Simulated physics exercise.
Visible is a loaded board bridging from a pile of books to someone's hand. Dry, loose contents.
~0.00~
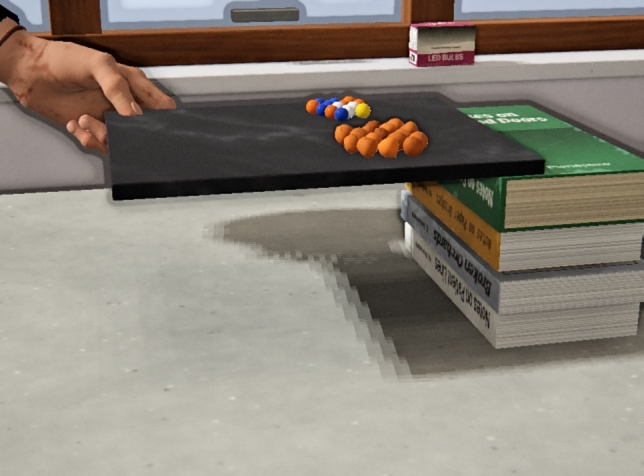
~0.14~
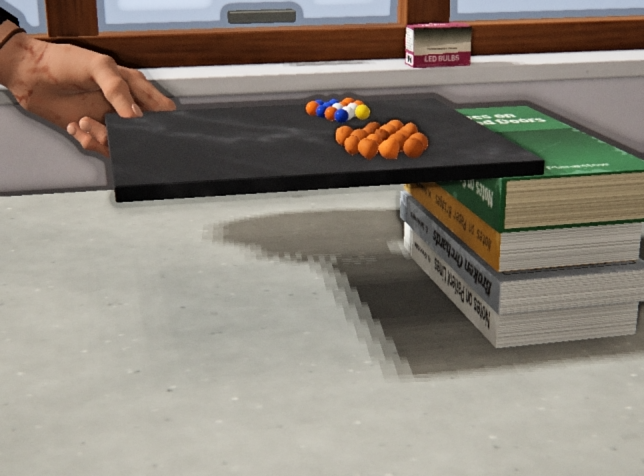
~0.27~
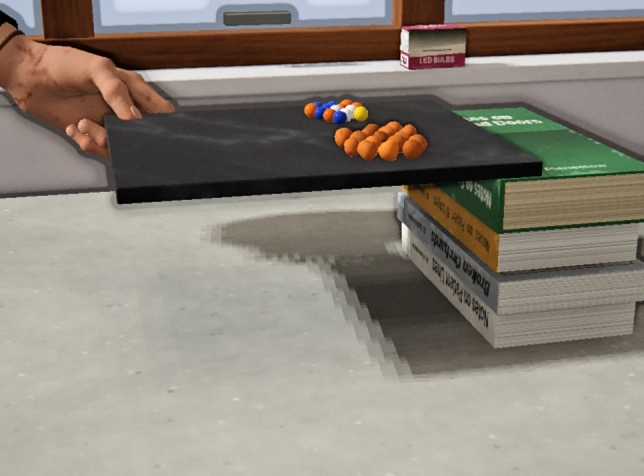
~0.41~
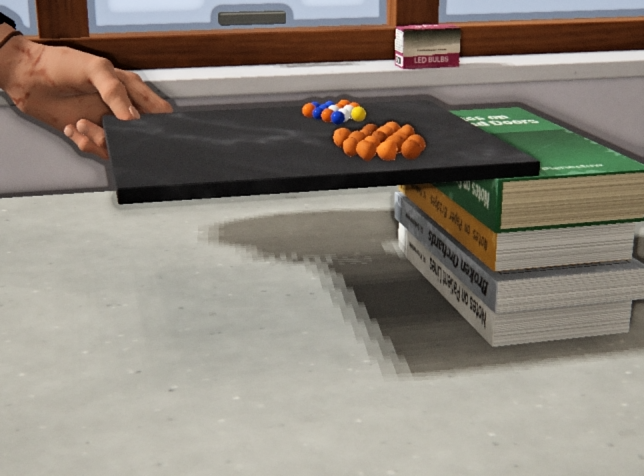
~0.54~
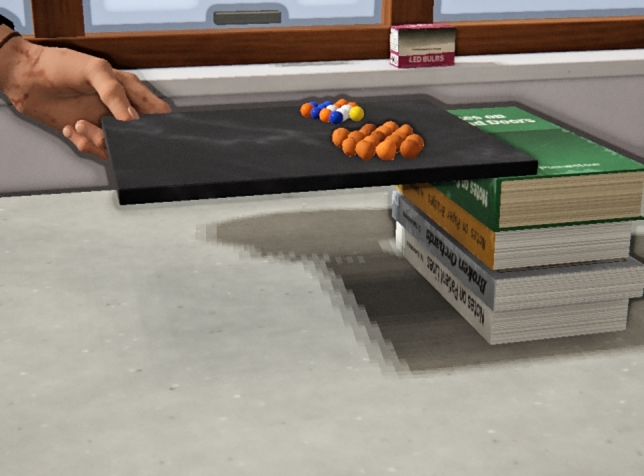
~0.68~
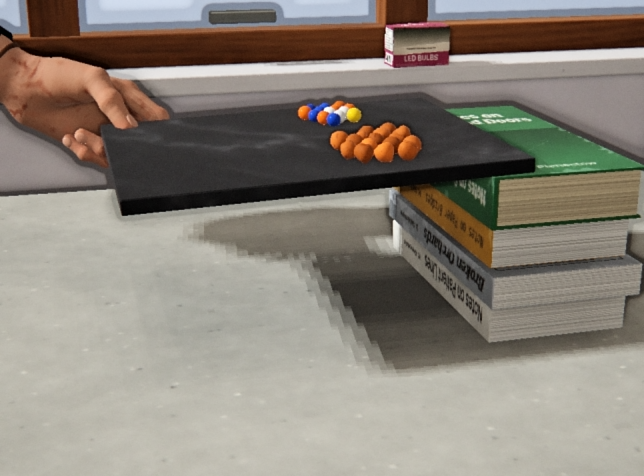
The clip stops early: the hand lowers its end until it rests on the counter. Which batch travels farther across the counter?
The more distant one.
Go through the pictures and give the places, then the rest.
In the first frame, held end of the board (126, 188), level; book pile (516, 160), tall, over half the board's length; front batch (381, 138), a few coated peanuts; back batch (338, 109), a few round plastic beads.
In the second frame, held end of the board (129, 190), level; back batch (338, 110).
In the third frame, held end of the board (131, 192), level; front batch (381, 141).
In the fourth frame, held end of the board (131, 192), level; back batch (334, 112).
In the fifth frame, held end of the board (133, 193), level; front batch (378, 141).
In the sixth frame, held end of the board (134, 203), down by 2°; book pile (503, 160); front batch (376, 143), not moving; back batch (329, 114), not moving.
By 1.22 s, board sloping at 19°; front batch every one still on the board; back batch every one still on the board.
By 1.69 s, board resting at 30°; front batch mostly at the foot of the board; back batch mostly up to a board's length out.
By 2.10 s, board resting at 30°; front batch mostly less than half a board's length out; back batch mostly one to two board lengths out.
When it is over (3.6 s), board resting at 30°; front batch mostly less than half a board's length out; back batch mostly more than two board lengths out, roughly two thirds gone off the counter; the back batch has gone farther.
